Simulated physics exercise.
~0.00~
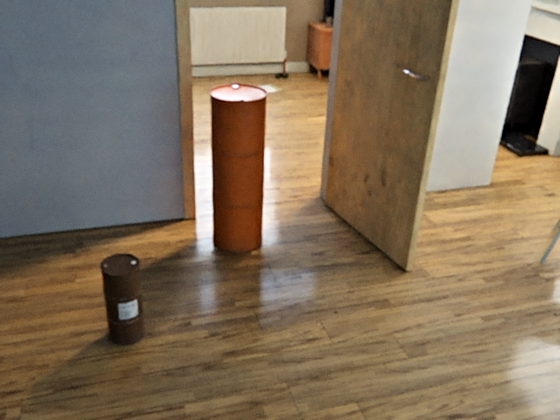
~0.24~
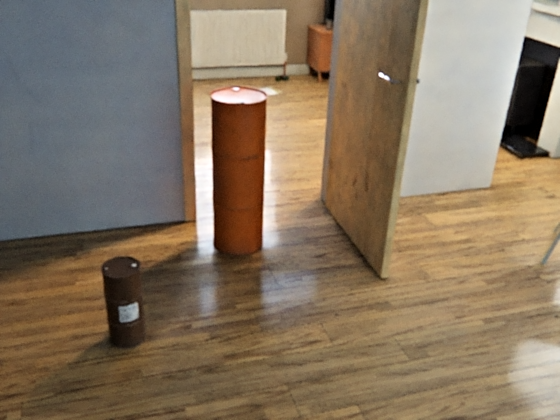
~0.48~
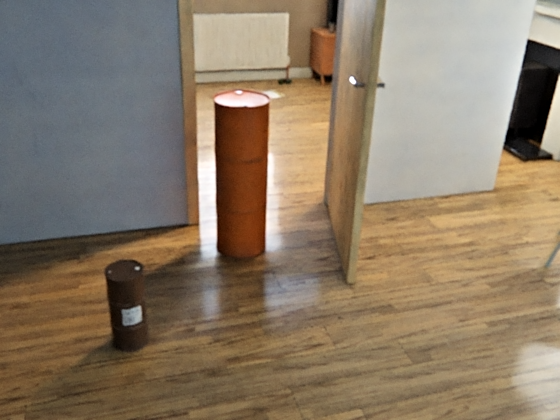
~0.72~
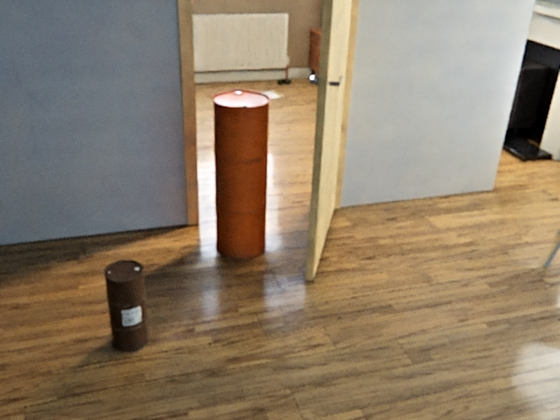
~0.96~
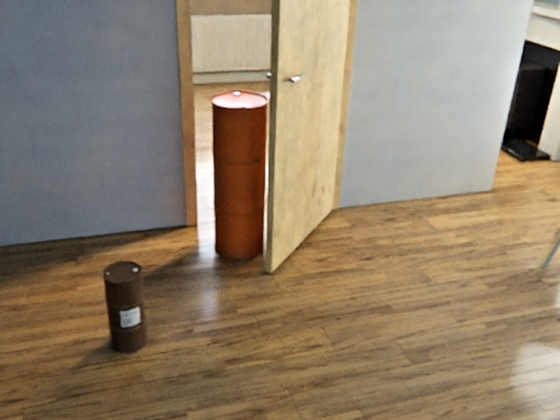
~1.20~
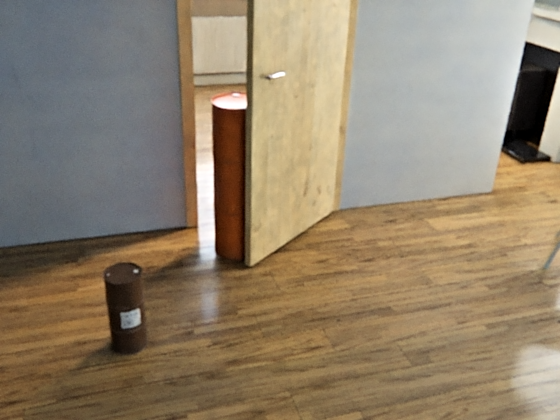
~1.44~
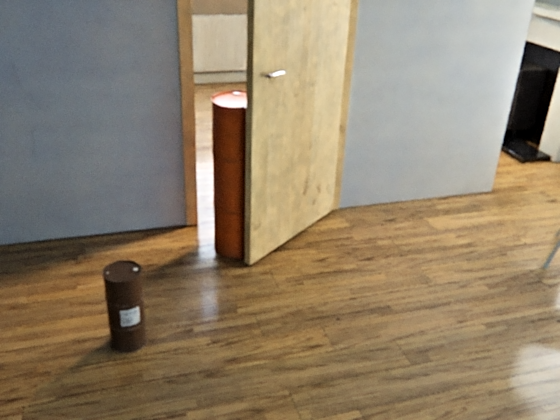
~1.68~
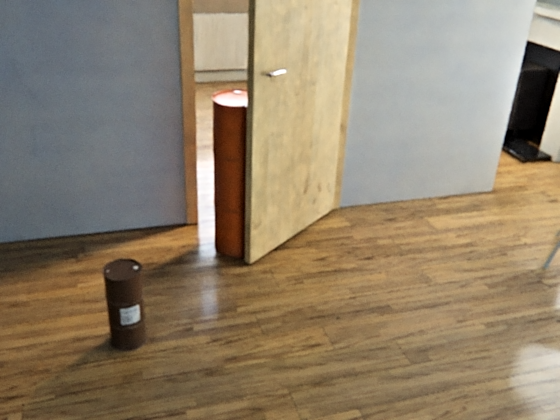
A wooden door standing wide open swung toward its doorway, passing in front of a tall orange drum, then stopped against or near it, still partly open, while the drum and a small brown canister on the floor to the left stayed put.
